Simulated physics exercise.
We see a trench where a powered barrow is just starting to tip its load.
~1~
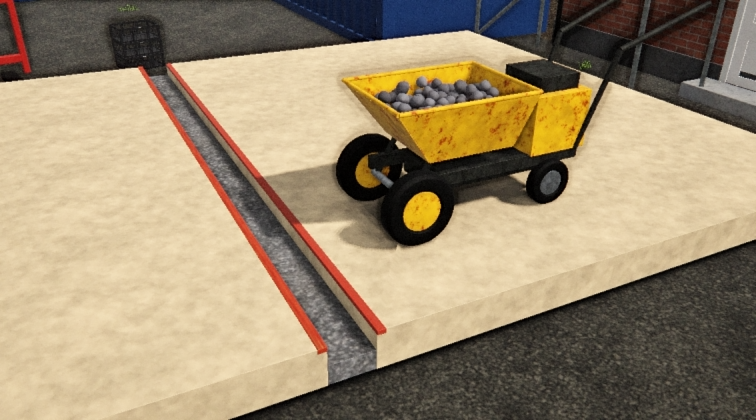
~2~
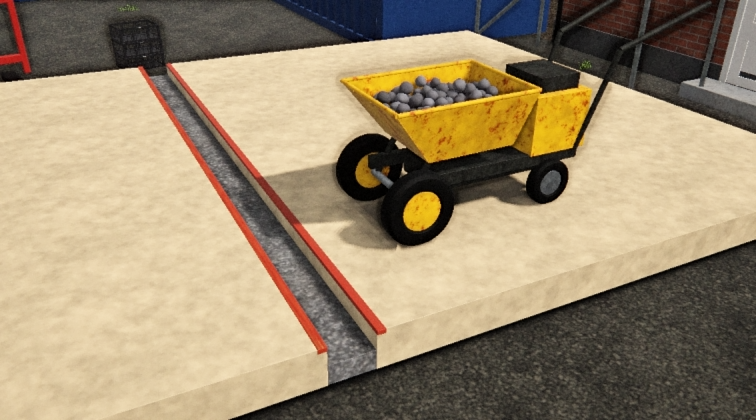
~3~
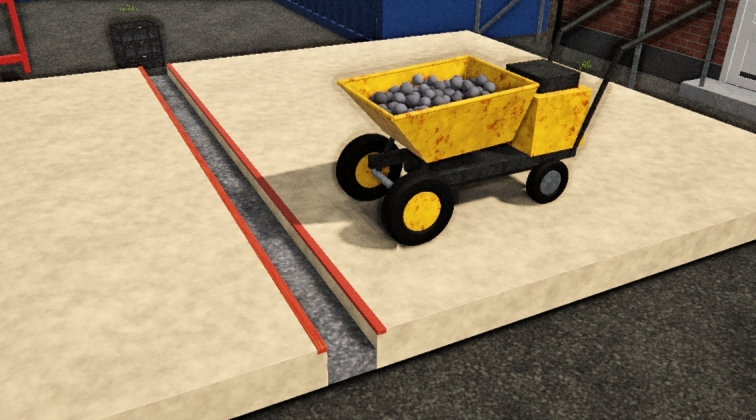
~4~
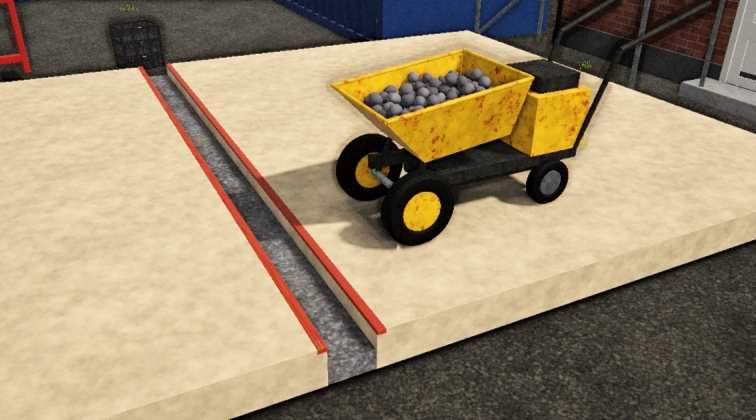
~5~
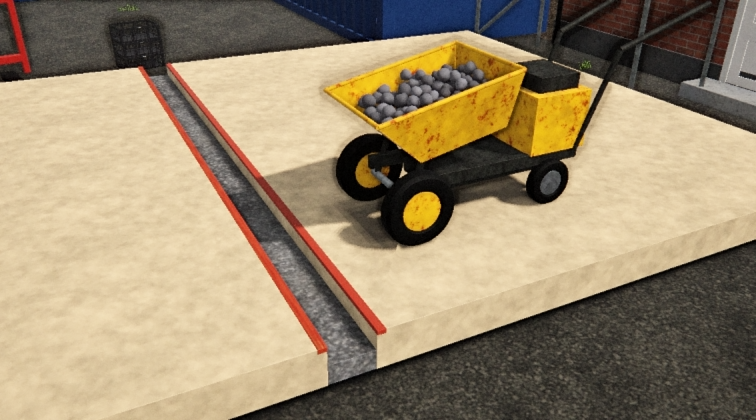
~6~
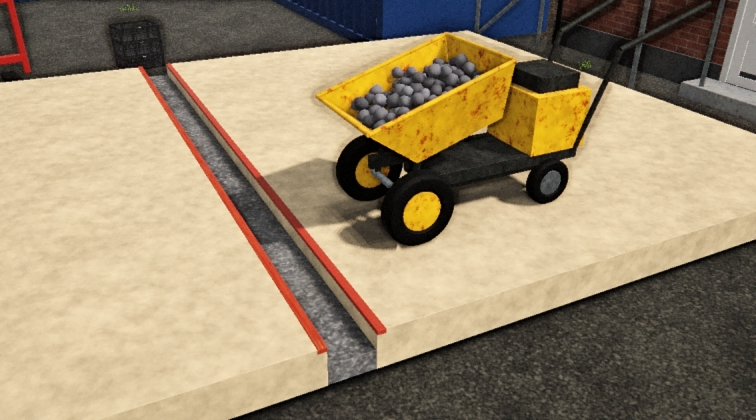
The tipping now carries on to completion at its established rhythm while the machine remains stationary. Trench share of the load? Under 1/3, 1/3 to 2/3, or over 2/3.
1/3 to 2/3.
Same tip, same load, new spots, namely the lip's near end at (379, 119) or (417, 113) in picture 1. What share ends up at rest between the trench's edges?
You'd get around 40 in a hundred, then 60 in a hundred.
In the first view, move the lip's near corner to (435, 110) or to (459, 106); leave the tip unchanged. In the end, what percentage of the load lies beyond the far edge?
Roughly 10 percent first, then roughly 0 percent.
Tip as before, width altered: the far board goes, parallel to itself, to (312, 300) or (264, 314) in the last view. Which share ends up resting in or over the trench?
30 and 90 percent.
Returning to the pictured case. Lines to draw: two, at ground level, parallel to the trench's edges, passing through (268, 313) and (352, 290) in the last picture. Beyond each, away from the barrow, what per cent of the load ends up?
20 % and 100 %, in that order.
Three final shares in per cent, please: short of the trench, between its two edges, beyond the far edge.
Short 0, between 60, beyond 40.
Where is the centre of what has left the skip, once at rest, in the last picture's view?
I'd say the middle ends up at about (269, 243).
Shortly afterwards, skip tipped steeply; the whole lot in the skip.
Next, skip tipped steeply; the bulk in the skip; a little in or heaped over the trench; only a few beyond it; a little falling.
Some moments later, skip tipped right over; near a quarter in the skip; near half in or heaped over the trench; near a third beyond it; only a few falling.
In the end, skip tipped right over; only a few in the skip; only a few short of the trench; near half in or heaped over the trench; near a third beyond it.
